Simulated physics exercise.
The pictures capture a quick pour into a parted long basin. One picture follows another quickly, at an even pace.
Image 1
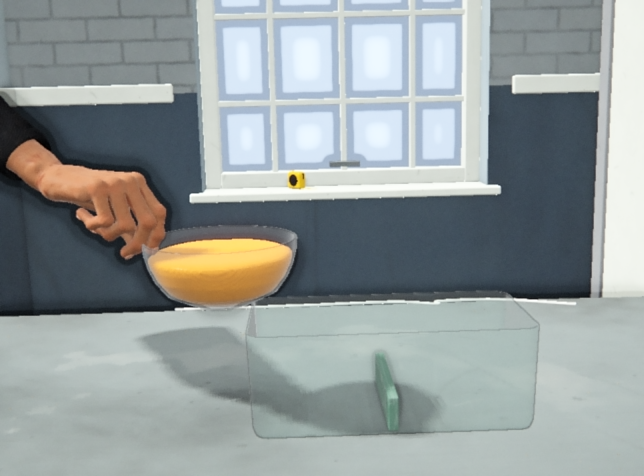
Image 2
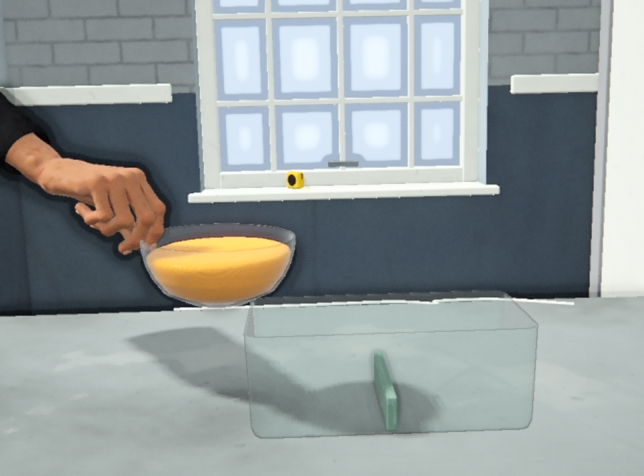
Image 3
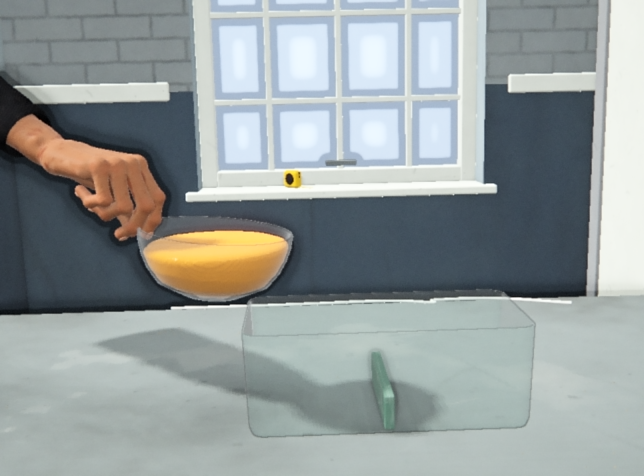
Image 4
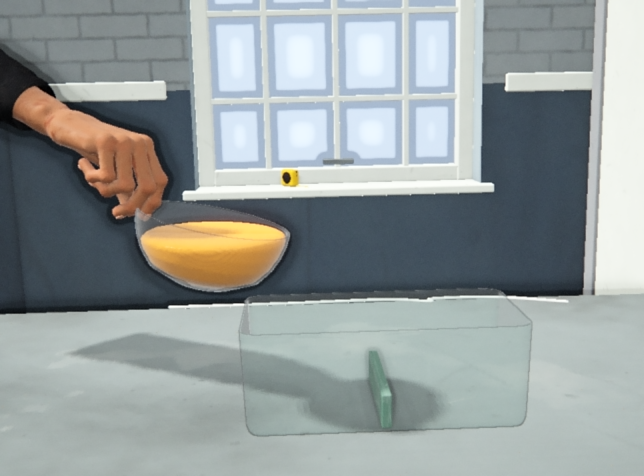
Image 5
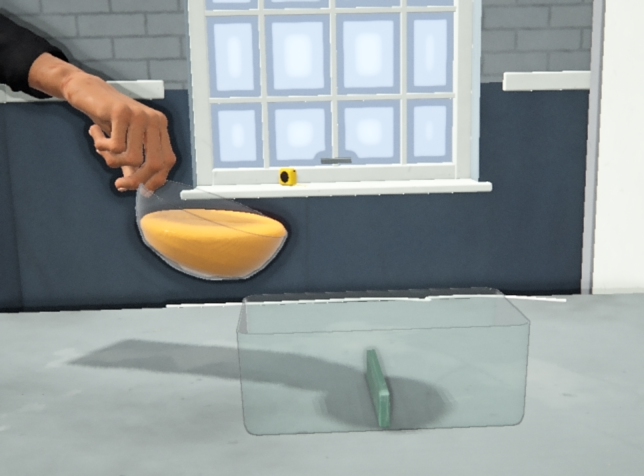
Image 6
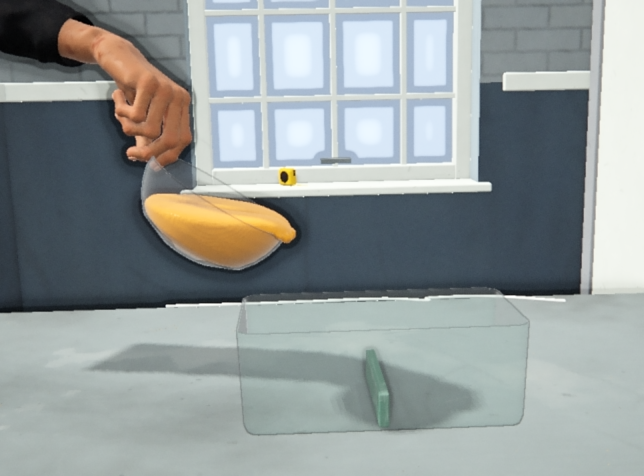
A hand tilts a clear bowl of orange juice rightward above a clear divided basin.
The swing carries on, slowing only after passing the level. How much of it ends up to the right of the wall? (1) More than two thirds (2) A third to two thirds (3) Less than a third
The answer is 2.
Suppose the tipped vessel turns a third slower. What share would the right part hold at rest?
I'd estimate about 70 percent ends up there.
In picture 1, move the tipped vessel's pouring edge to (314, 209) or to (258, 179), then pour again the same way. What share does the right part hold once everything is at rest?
Close to 65 % for the first start and close to 45 % for the second.
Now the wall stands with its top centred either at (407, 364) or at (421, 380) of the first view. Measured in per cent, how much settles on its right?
In order, near 35 and 30 in a hundred.
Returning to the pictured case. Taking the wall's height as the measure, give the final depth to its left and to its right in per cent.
Left: 40 %. Right: 60 %.
A moment on, the tilt is 97° and 21 per cent is still to pour, 13 is left of the wall and 5 right of it.
Next, the tilt is 108° and 0 per cent is still to pour, 19 is left of the wall and 76 right of it.
Then the tilt is 108° and 0 per cent is still to pour, 26 is left of the wall and 51 right of it.
Later the tilt is 108° and 0 per cent is still to pour, 35 is left of the wall and 60 right of it.
At rest 37 per cent lies left of the wall, 58 right of it and 5 outside.
